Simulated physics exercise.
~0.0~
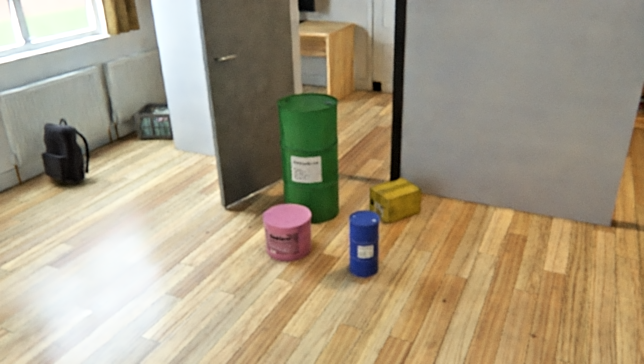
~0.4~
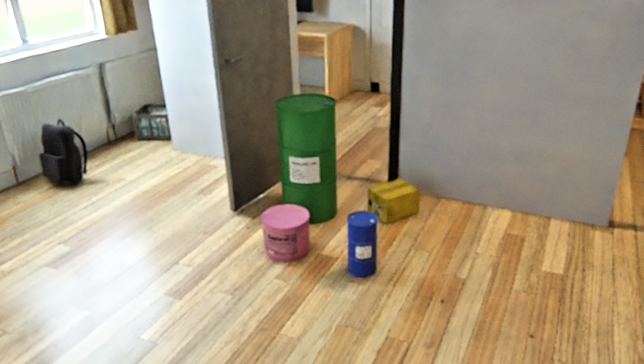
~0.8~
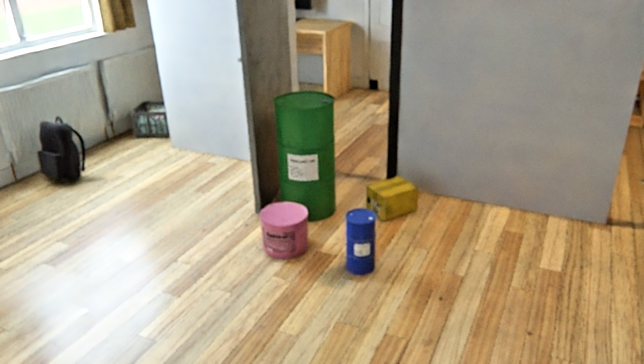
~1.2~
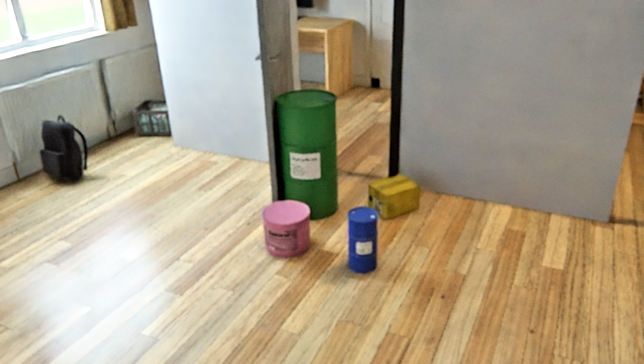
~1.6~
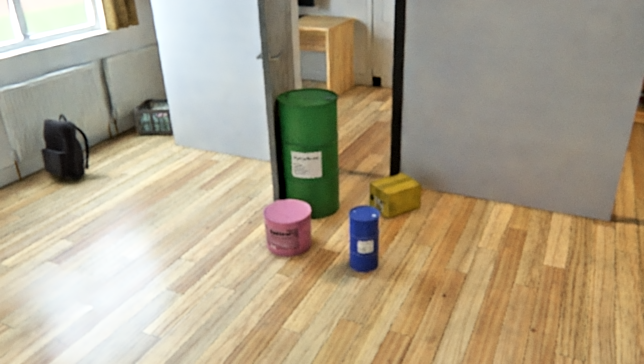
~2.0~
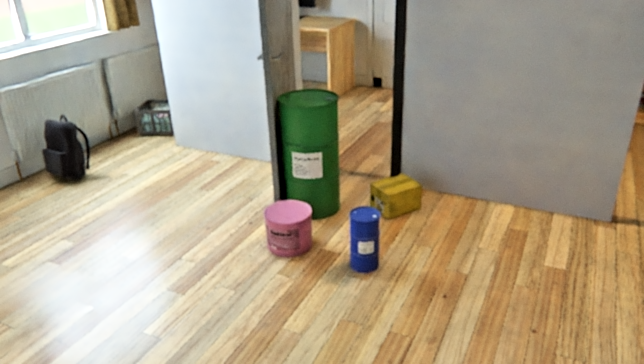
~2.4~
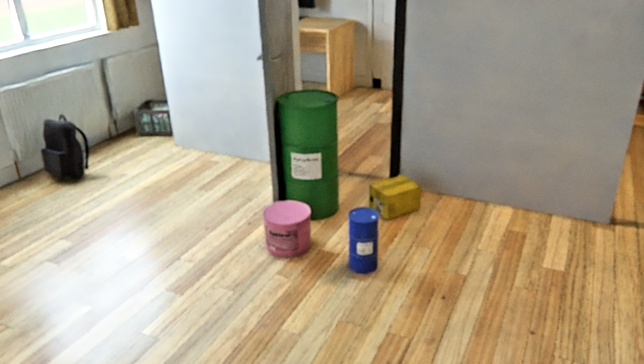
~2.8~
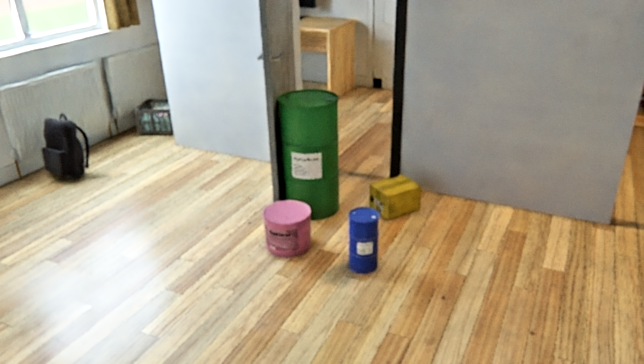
A grey door stands wide open in the doorway of a bright room with a wooden floor, seen from slightly above by a gently swaying camera. A tall green drum stands by the door, with a pink pail in front, a small blue canister to the right and a yellow parcel behind that. A black backpack rests by the wall at left. The door swings partway, its free edge moving right towards the green drum. It then stops beside the drum, still well open, and all four floor items remain in place.
